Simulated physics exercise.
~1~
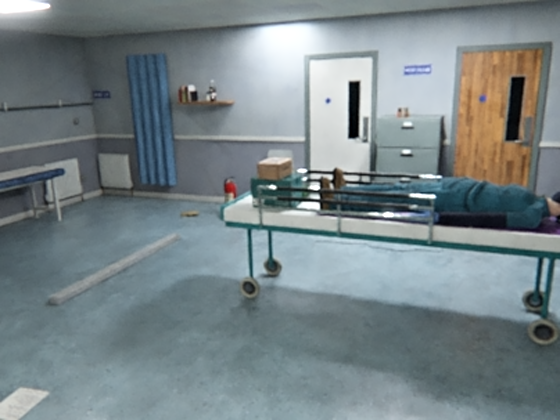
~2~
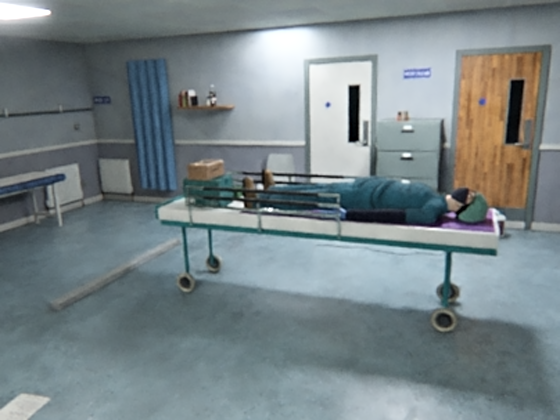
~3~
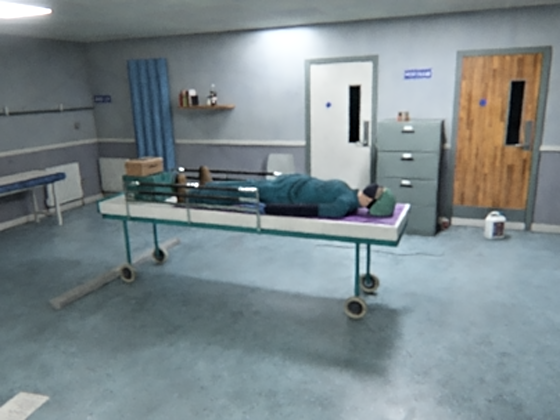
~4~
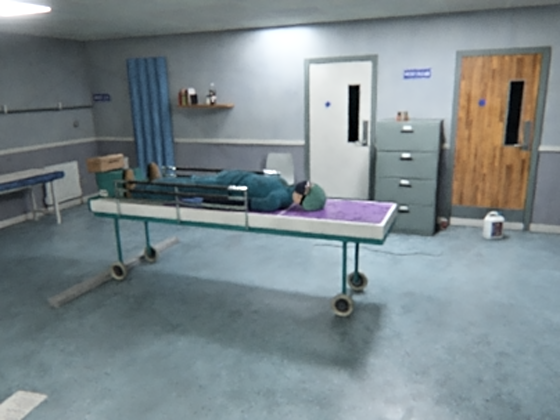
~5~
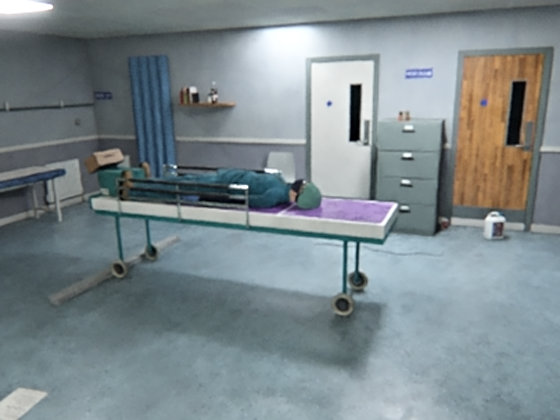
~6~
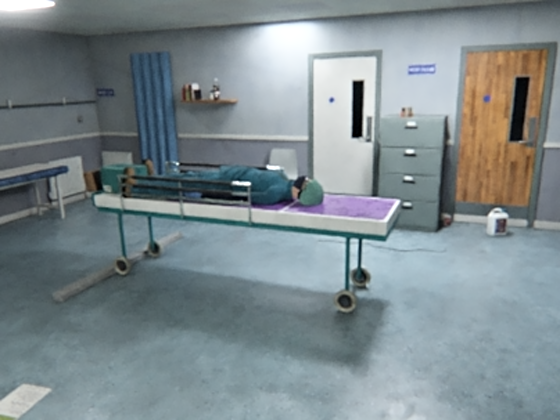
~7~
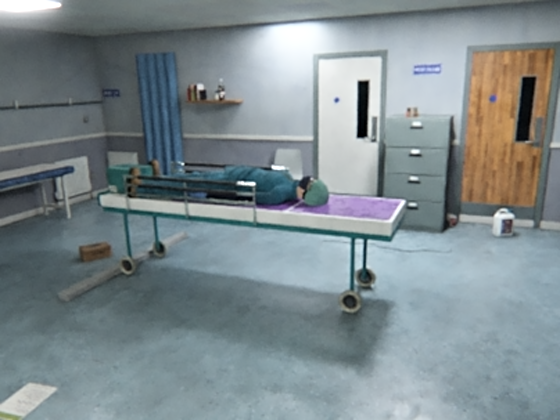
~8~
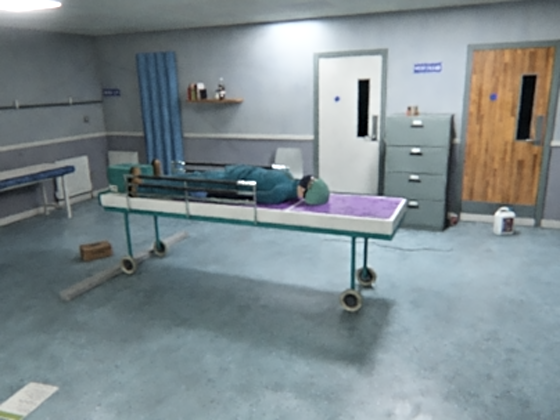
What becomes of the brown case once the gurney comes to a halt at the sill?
It slides off the foot end of the gurney, tipping over as it drops, and comes to rest on the floor near the sill.
